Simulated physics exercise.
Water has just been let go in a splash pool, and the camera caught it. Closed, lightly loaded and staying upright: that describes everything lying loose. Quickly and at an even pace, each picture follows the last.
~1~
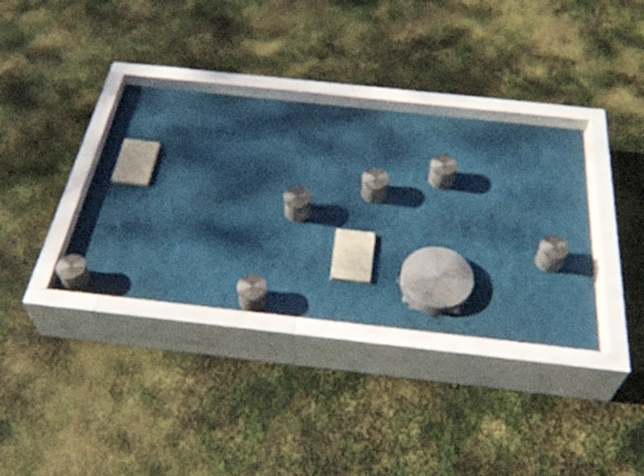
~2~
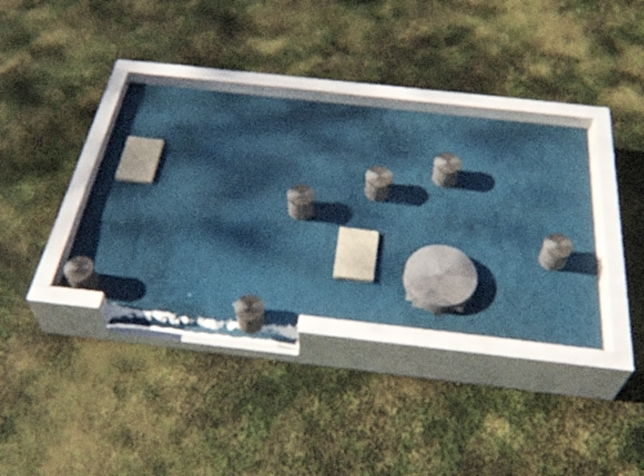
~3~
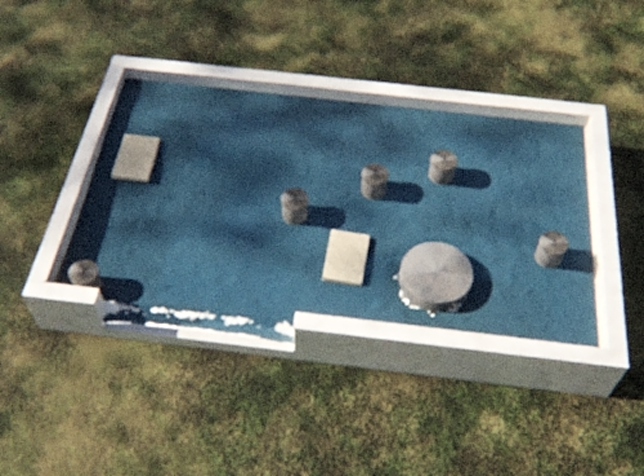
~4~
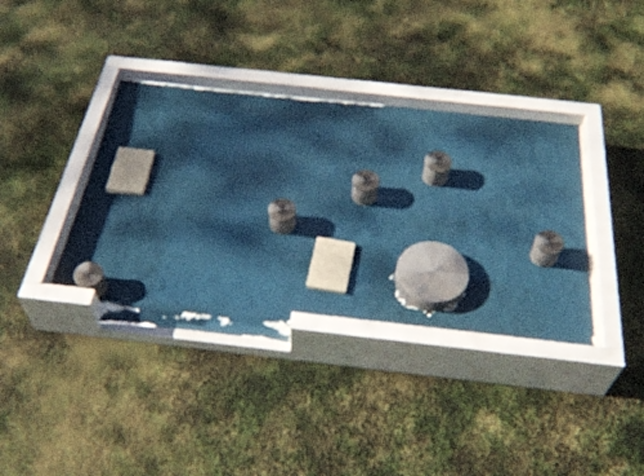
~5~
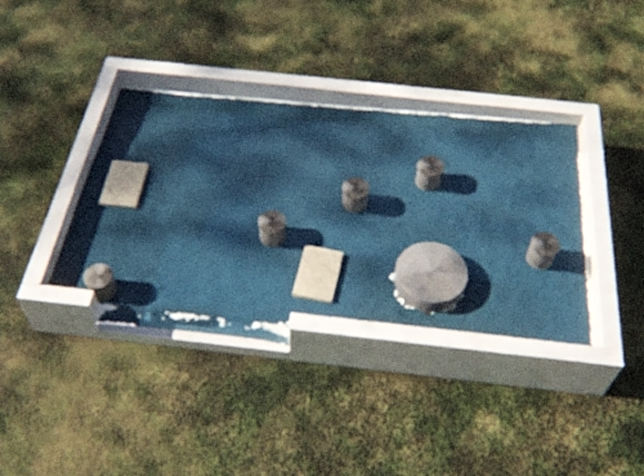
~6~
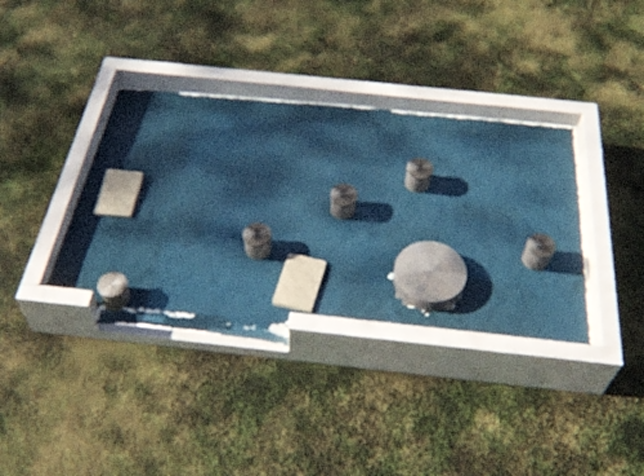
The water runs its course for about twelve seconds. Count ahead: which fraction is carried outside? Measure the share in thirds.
My forecast is two thirds and up.
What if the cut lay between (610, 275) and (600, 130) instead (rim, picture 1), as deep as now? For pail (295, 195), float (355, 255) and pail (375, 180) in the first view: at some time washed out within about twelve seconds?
First exits, second exits, third exits.
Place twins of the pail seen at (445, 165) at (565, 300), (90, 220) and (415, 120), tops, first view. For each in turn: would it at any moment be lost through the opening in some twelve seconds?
In order: Never exits; exits; never exits.
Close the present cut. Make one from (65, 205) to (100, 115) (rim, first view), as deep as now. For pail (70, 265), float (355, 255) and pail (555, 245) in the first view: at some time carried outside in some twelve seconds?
Listed order gives departs, stays put, stays put.
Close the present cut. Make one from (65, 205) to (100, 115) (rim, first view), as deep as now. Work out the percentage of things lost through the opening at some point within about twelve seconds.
40 %.
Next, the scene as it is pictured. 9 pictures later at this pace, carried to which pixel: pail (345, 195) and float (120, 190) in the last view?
Approximately (265, 256) for the first and (107, 249) for the second.
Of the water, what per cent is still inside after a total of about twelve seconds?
Estimate: Roughly 50 %.
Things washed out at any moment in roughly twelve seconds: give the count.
Count: 6.
A moment on, 2 of 8 are out; 6 afloat.
Next, 4 of 8 are out; 4 afloat.
Later, 5 of 8 are out; 3 afloat.
In the end, 6 of 8 are out; 2 afloat.
